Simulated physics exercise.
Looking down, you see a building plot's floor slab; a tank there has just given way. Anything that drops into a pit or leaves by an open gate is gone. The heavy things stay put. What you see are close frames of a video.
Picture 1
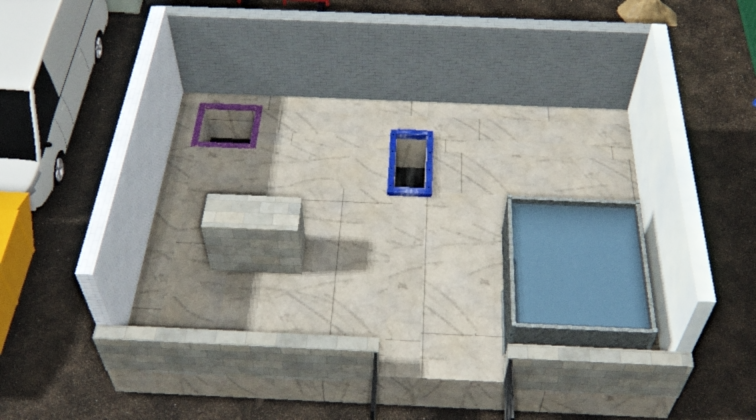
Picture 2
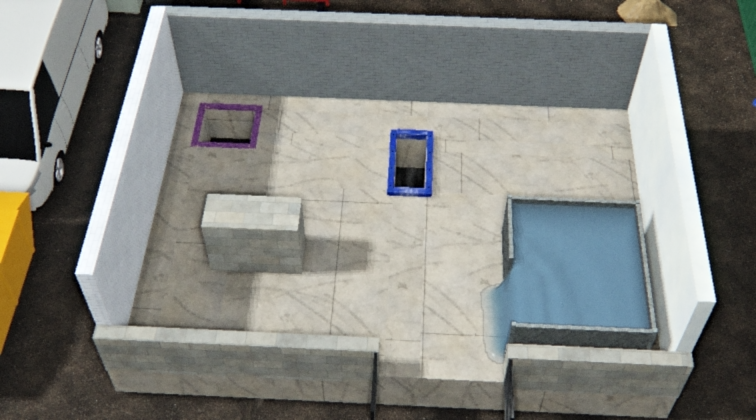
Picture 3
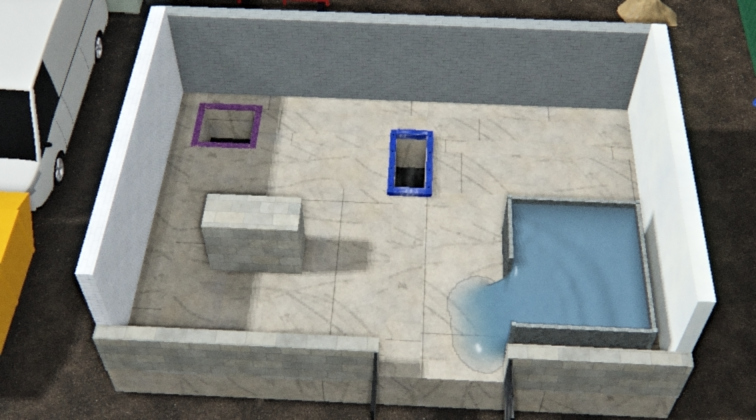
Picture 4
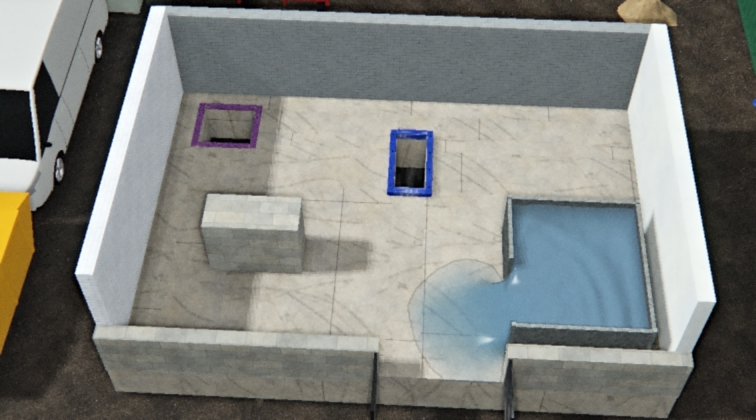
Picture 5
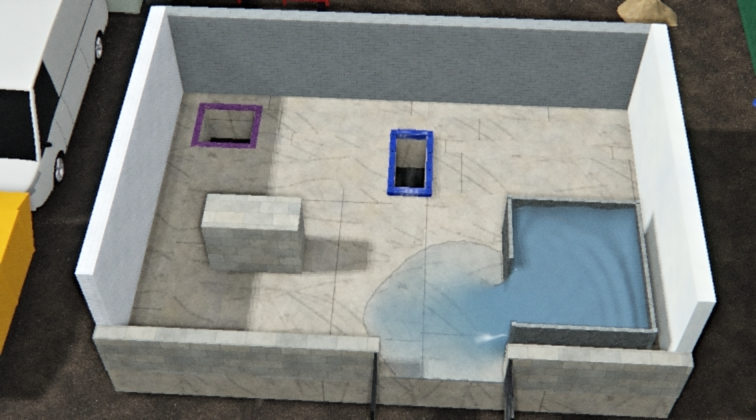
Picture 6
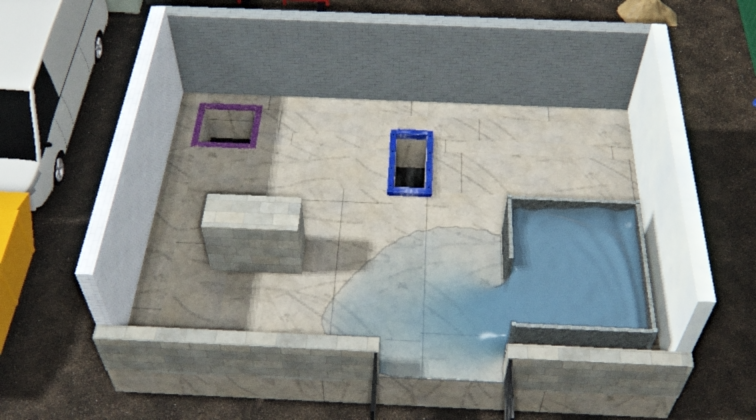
In this clip, a tank of blue water in the right corner of a walled concrete floor slab opens on its left side, and water pours out, spreading leftward across the floor below a blue-framed opening.
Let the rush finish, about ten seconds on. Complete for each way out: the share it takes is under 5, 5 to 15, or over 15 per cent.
Completed: For the gate it is over 15 per cent; for the purple pit it is over 15 per cent; for the blue pit it is under 5 per cent.
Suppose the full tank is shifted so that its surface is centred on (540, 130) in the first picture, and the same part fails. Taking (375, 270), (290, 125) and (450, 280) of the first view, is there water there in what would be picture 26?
Going through the three spots, I'd say swamped, high and dry, high and dry.
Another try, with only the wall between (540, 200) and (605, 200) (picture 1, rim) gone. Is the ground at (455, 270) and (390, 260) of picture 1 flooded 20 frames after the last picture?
Waterless, waterless.
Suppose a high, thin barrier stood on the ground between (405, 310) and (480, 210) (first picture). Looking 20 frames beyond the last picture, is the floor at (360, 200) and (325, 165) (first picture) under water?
In the listed order, the first spot is spared and the second is spared.
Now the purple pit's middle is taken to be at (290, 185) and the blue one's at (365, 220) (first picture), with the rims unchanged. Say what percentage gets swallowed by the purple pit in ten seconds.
Roughly, in per cent: Purple 10.
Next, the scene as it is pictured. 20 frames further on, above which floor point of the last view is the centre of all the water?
At about (402, 279).
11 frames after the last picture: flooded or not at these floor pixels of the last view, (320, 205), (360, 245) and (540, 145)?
Drenched; drenched; left dry.
A moment on, water covers 30 % of the floor; the gate 5 %, the purple pit 0 %, the blue pit 0 %.
Next, water covers 40 % of the floor; the gate 11 %, the purple pit 0 %, the blue pit 0 %.
Then, water covers 55 % of the floor; the gate 16 %, the purple pit 2 %, the blue pit 0 %.
Later, water covers 65 % of the floor; the gate 22 %, the purple pit 13 %, the blue pit 0 %.
In the end, water covers 75 % of the floor; the gate 26 %, the purple pit 24 %, the blue pit 0 %.
